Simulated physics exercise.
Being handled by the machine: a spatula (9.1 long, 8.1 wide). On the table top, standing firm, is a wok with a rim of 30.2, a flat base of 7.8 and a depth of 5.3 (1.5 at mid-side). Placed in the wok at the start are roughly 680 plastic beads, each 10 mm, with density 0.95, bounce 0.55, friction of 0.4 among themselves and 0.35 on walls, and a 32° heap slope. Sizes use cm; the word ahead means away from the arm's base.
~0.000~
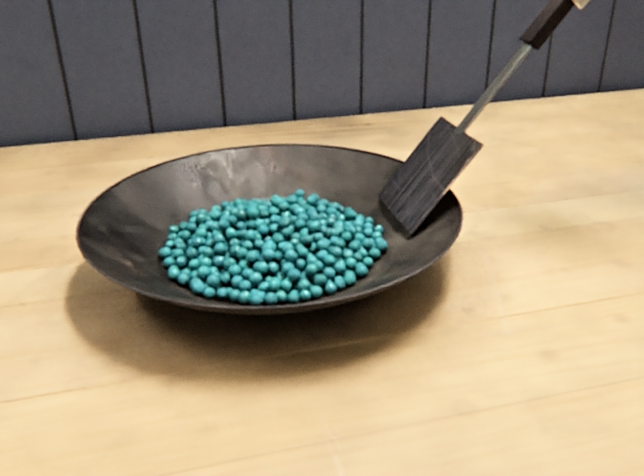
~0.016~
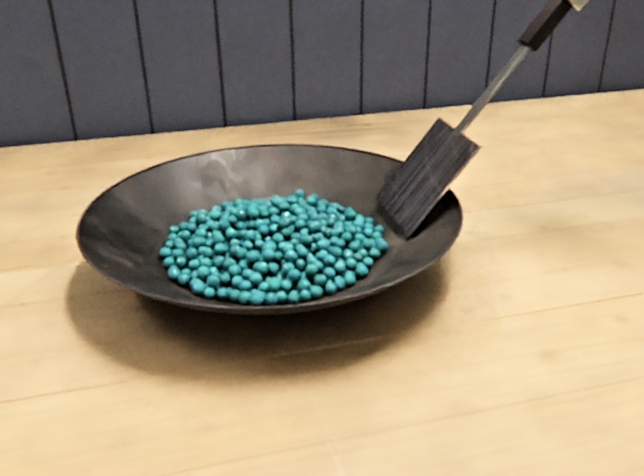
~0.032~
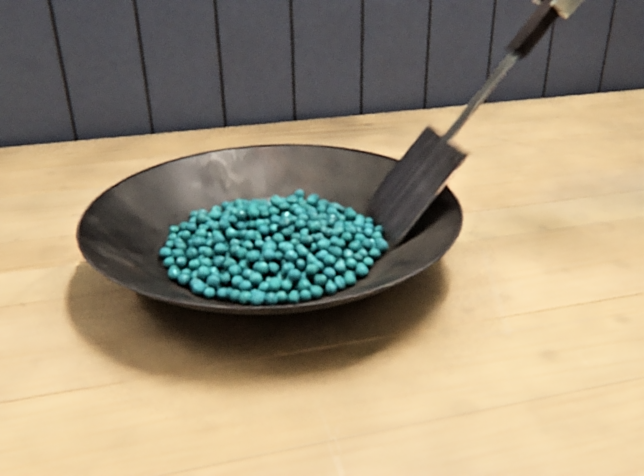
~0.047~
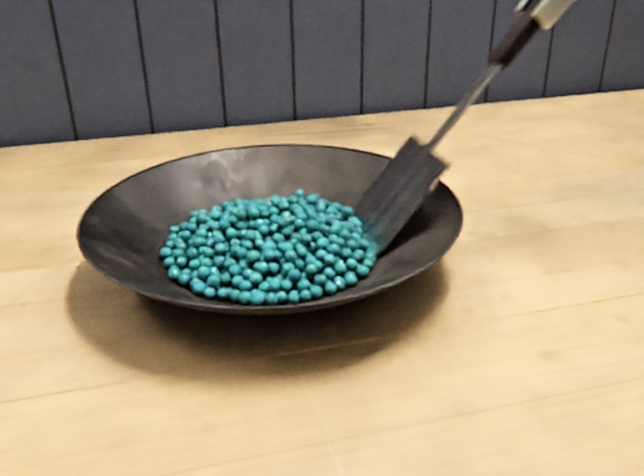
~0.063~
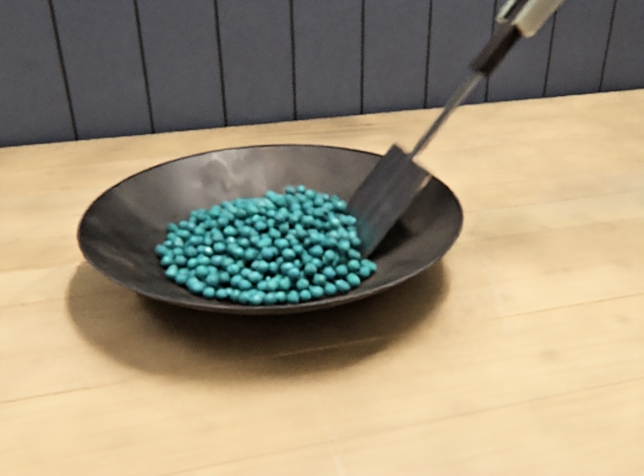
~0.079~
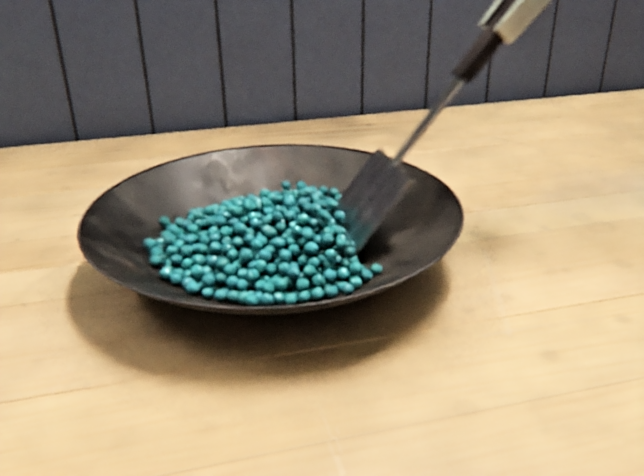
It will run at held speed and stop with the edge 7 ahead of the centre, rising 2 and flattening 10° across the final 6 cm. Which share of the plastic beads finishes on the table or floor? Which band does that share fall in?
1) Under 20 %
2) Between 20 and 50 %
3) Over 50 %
The answer is 1.
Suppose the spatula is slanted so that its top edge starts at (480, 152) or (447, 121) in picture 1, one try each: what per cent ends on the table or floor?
First try roughly 5 percent, second try roughly 15 percent.
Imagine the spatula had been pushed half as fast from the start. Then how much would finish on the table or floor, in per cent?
About 0 %.
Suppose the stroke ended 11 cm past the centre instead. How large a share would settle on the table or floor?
Close to 40 per cent would end on the table or floor.
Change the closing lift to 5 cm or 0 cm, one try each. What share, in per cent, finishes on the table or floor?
About 15 and 10 per cent.
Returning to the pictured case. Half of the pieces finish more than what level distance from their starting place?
Near 5 cm, measured level.
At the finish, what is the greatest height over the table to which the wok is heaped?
Roughly 5.5 centimetres.
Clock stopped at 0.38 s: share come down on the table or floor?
I'd say close to 5 in a hundred.
After 0.12 s, sloping 51°, highest piece 6 above the table; 681 in the wok.
After 0.16 s, sloping 48°, highest piece 7 above the table; 681 in the wok.
After 0.38 s, sloping 41°, highest piece 7 above the table; 600 in the wok, 47 on the table or floor, 34 on the blade or in flight.
After 1.43 s, sloping 41°, highest piece 5 above the table; 594 in the wok, 87 on the table or floor.
At rest, 594 in the wok, 87 on the table or floor. That is 13 % on the table or floor.
